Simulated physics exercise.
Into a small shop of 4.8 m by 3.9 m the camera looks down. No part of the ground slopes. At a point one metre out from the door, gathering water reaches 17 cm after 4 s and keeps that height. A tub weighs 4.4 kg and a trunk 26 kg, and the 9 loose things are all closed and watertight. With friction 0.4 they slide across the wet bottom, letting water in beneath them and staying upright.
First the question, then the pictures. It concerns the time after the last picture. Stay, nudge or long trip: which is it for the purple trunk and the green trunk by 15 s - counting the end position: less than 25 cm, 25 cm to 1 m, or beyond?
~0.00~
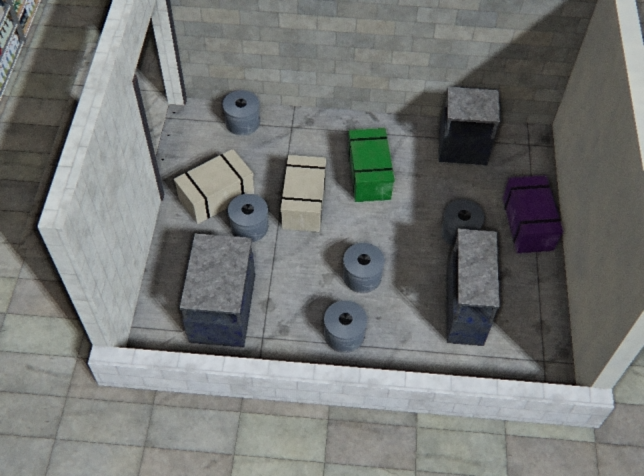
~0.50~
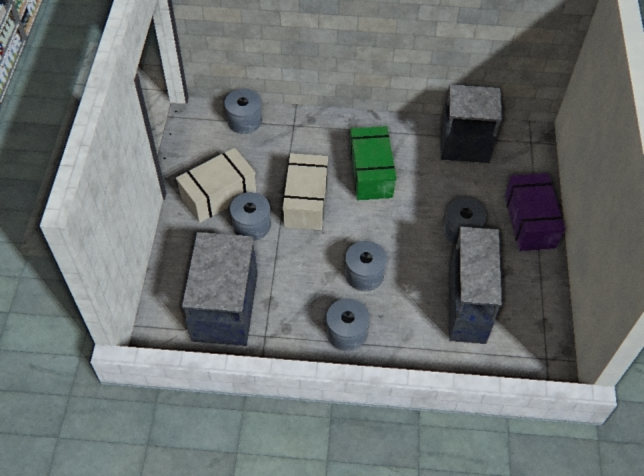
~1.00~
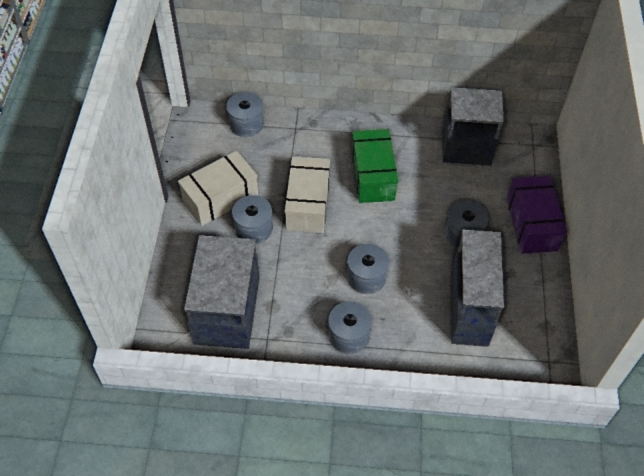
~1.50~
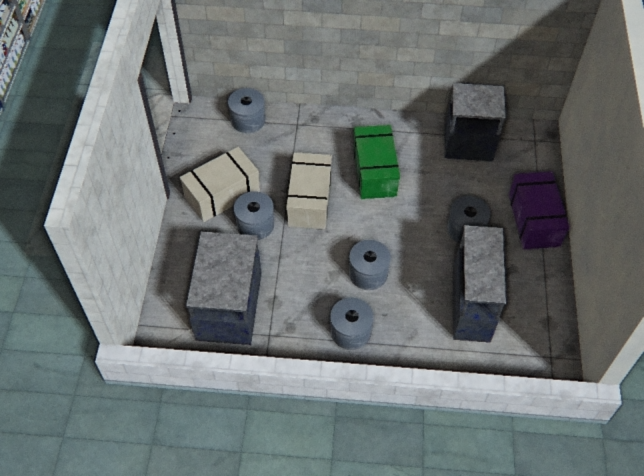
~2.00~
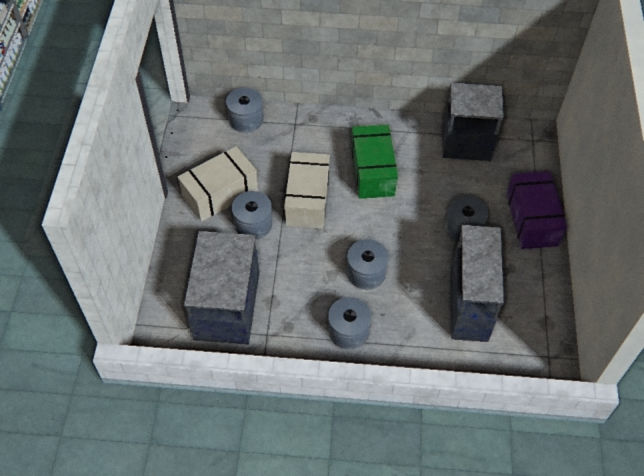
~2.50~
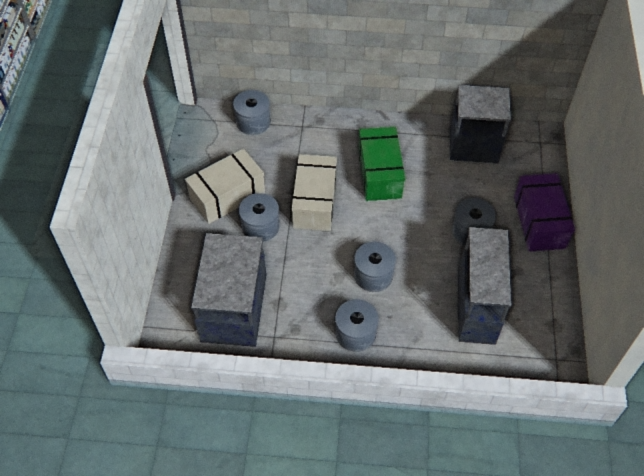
Purple trunk goes a long way; green trunk goes a long way.
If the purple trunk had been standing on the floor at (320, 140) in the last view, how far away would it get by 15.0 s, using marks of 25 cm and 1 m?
By then it winds up well off.
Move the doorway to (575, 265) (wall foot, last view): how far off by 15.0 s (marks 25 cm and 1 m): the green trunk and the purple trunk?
The green trunk winds up a long way off; as for the purple trunk, it winds up a long way off.
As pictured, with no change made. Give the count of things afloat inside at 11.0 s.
Total: 5.
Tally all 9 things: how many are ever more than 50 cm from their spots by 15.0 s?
The tally stands at 8.
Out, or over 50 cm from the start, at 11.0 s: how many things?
Count then: 7.
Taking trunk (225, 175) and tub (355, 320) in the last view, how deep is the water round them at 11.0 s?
Roughly 4 and 4 cm.
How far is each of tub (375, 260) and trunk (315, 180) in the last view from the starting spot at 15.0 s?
In that order: 100 cm, 120 cm.
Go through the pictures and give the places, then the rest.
The first picture shows the purple trunk at (535, 204) rests on the ground; the green trunk at (371, 154) rests on the ground; 0.0 m2 under water; 0 of 9 have shifted.
The second picture shows the purple trunk at (537, 202), on the bottom; the green trunk at (373, 153) rests on the ground; 0.0 m2 under water; 0 of 9 have shifted.
The third picture shows the purple trunk at (540, 205) rests on the ground; the green trunk at (375, 155), on the bottom; water covers 0.0 m2; 0 of 9 have shifted.
The fourth picture shows the purple trunk at (541, 200) rests on the ground; the green trunk at (377, 151) rests on the ground; water covers 0.0 m2; 0 of 9 have shifted.
The fifth picture shows the purple trunk at (539, 200), on the bottom; the green trunk at (375, 151) rests on the ground; water covers 0.0 m2; 0 of 9 have shifted.
The sixth picture shows the purple trunk at (547, 202) rests on the ground; the green trunk at (382, 153) rests on the ground; 0.4 m2 under water; 0 of 9 have shifted.
After 3.5 s the purple trunk is near (547, 202), 0.0 m from its start, aground; the green trunk is near (382, 153), 0.0 m from its start, aground; 0 afloat.
After 6.8 s the purple trunk is near (547, 202), 0.0 m from its start, aground; the green trunk is near (405, 166), 0.3 m from its start, aground; 1 afloat.
After 11.0 s the purple trunk is near (564, 244), 0.6 m from its start, afloat; the green trunk is near (465, 234), 1.4 m from its start, aground; 5 afloat.
After 15.0 s the purple trunk is near (525, 297), 1.3 m from its start, afloat; the green trunk is near (455, 233), 1.4 m from its start, afloat; 9 afloat.
